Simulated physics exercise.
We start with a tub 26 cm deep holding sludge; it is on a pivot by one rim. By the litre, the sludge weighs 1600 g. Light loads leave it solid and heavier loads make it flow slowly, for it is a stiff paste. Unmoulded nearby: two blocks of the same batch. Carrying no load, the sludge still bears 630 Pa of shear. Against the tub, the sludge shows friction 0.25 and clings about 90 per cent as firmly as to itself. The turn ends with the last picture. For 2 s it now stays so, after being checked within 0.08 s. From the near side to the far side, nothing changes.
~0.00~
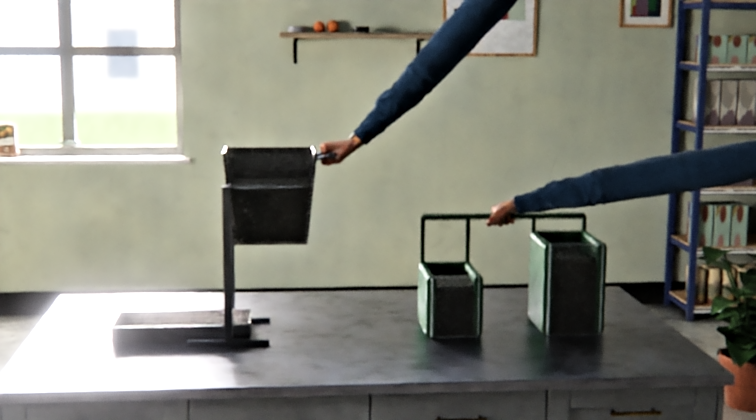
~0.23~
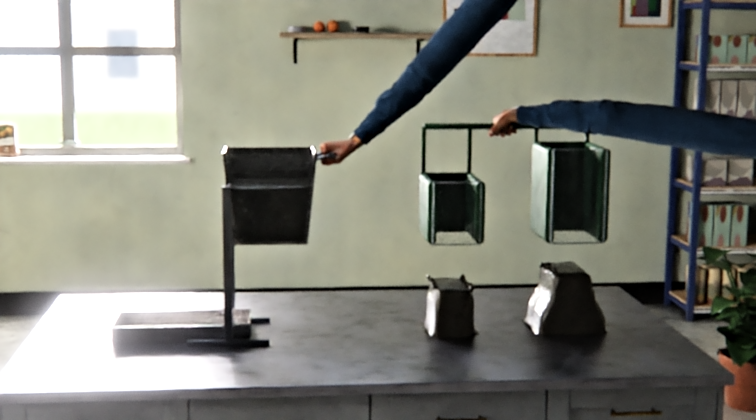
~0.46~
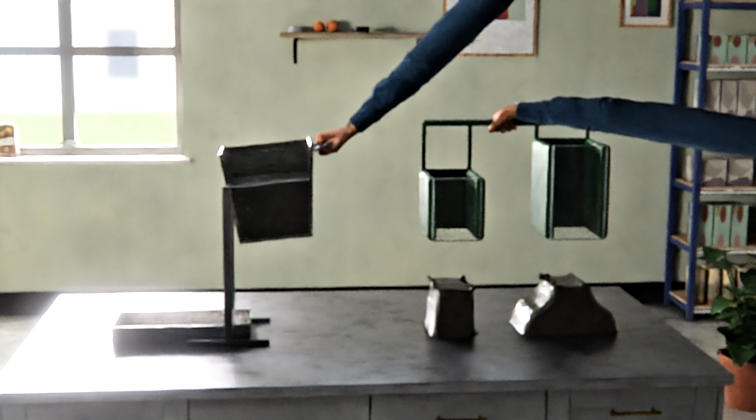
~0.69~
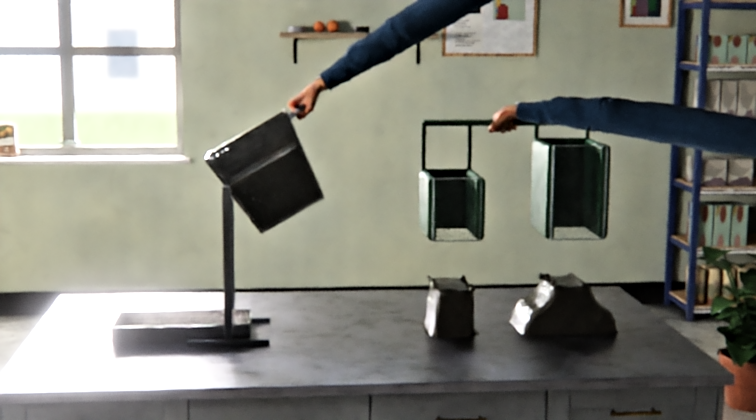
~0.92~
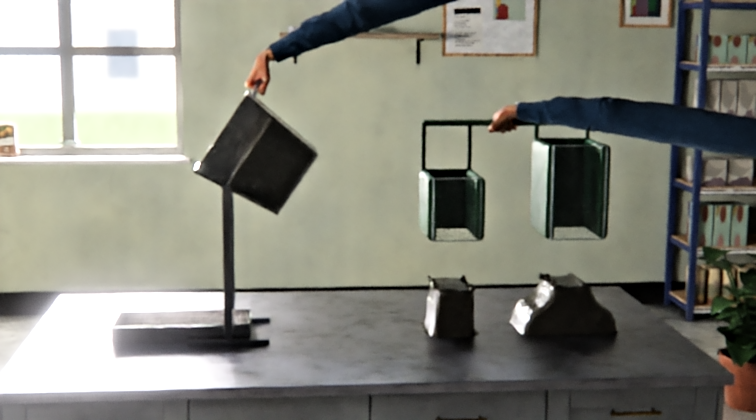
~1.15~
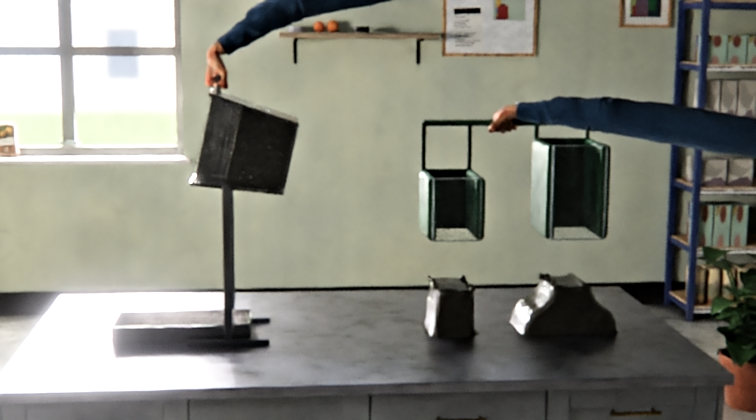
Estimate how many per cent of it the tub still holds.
The tub still holds some 100 per cent.
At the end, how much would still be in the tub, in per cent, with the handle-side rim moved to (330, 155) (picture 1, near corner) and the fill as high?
That would leave about 95 % in the tub.
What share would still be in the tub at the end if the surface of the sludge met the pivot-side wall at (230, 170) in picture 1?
That works out near 100 %.
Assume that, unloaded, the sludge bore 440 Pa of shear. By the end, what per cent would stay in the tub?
I'd guess around 95 in a hundred.
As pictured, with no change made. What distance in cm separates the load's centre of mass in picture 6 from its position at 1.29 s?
Something like 0 cm, give or take.
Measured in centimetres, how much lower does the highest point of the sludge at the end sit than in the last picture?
3 cm.
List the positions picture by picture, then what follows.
Handle-side rim at (314, 154), tilt 0 degrees; crest of the sludge at (309, 187); block heights 15 cm, 24 cm (left to right), in the first frame.
Handle-side rim at (314, 154), tilt 0 degrees; crest of the sludge at (309, 187); block heights 15 cm, 19 cm (left to right), in the second frame.
Handle-side rim at (310, 146), tilt 6 degrees; crest of the sludge at (304, 180); block heights 15 cm, 15 cm (left to right), in the third frame.
Handle-side rim at (284, 115), tilt 30 degrees; crest of the sludge at (298, 148); block heights 15 cm, 15 cm (left to right), in the fourth frame.
Handle-side rim at (245, 97), tilt 56 degrees; crest of the sludge at (274, 122); block heights 15 cm, 15 cm (left to right), in the fifth frame.
Handle-side rim at (209, 96), tilt 77 degrees; crest of the sludge at (241, 111); block heights 15 cm, 15 cm (left to right), in the sixth frame.
After 1.29 s, the tub is at 77 degrees and holds 100 %.
After 1.46 s, the tub is at 77 degrees and holds 100 %.
After 1.63 s, the tub is at 77 degrees and holds 100 %.
After 1.80 s, the tub is at 77 degrees and holds 100 %.
After 3.15 s, the tub is at 77 degrees and holds 100 %.
